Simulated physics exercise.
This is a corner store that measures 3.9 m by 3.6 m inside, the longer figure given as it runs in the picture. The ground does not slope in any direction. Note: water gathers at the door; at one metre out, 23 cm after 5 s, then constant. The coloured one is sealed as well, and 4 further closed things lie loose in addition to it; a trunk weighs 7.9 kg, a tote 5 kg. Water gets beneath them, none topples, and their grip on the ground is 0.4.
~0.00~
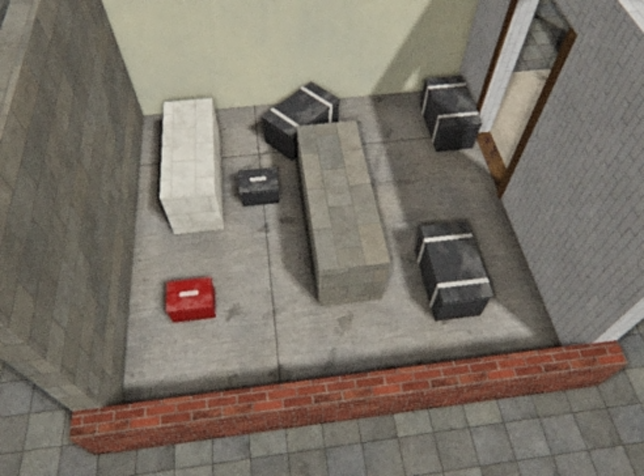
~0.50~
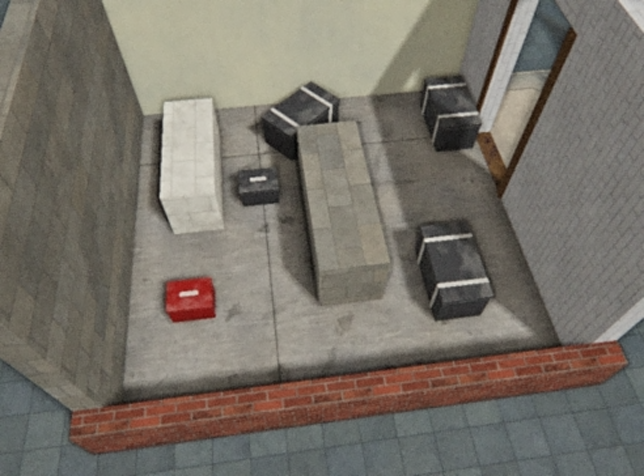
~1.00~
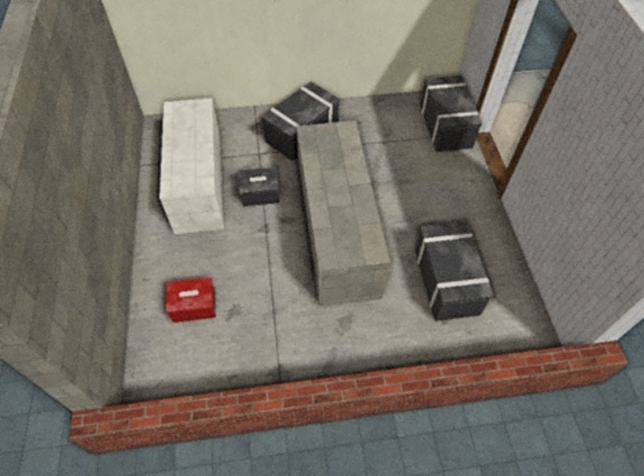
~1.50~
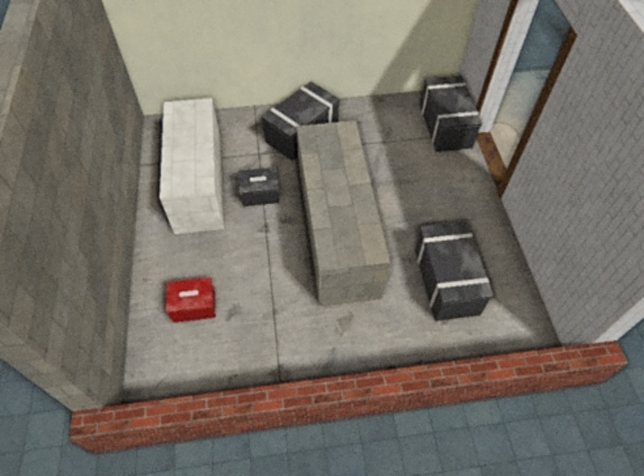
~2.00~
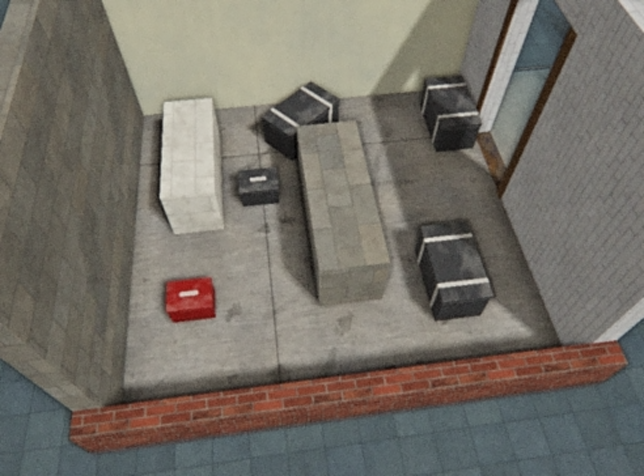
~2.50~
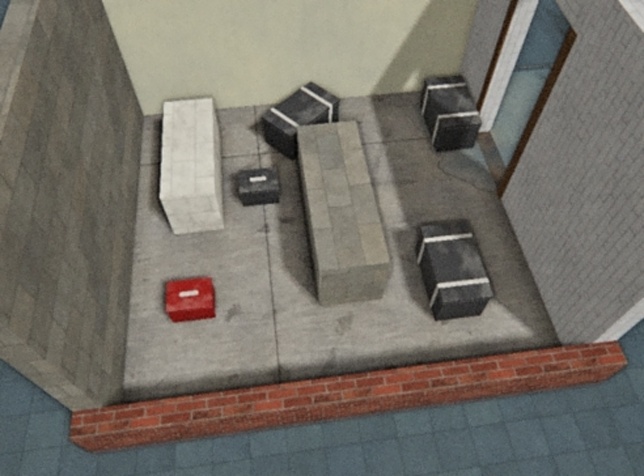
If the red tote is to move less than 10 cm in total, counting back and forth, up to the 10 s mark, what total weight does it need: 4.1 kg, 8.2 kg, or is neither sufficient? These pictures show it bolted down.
8.2 kg is needed.
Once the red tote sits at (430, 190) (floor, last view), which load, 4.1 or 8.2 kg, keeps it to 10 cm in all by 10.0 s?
No load works.
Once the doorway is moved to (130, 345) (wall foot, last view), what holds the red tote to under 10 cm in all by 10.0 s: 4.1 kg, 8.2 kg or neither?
Then no mass works.
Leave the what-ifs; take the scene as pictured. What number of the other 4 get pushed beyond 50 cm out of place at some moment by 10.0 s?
The number is 4.
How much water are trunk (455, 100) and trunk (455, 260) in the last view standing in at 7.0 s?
Roughly 5 and 3 cm.
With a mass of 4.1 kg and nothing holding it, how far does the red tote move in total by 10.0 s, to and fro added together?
Around 30 cm in total.
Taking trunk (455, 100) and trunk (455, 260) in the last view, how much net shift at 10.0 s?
In turn: 30 cm, 80 cm.
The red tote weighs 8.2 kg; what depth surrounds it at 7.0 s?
About 0 cm.
After 3.5 s the red tote would be 0 cm from its start with 4.1 kg and 0 cm from its start with 8.2 kg; 0 cm of water round it then.
After 4.5 s the red tote would be 0 cm from its start with 4.1 kg and 0 cm from its start with 8.2 kg; 0 cm of water round it then.
After 7.0 s the red tote would be 0 cm from its start with 4.1 kg and 0 cm from its start with 8.2 kg; 0 cm of water round it then.
After 10.0 s the red tote would be 25 cm from its start with 4.1 kg and 0 cm from its start with 8.2 kg; 5 cm of water round it then.
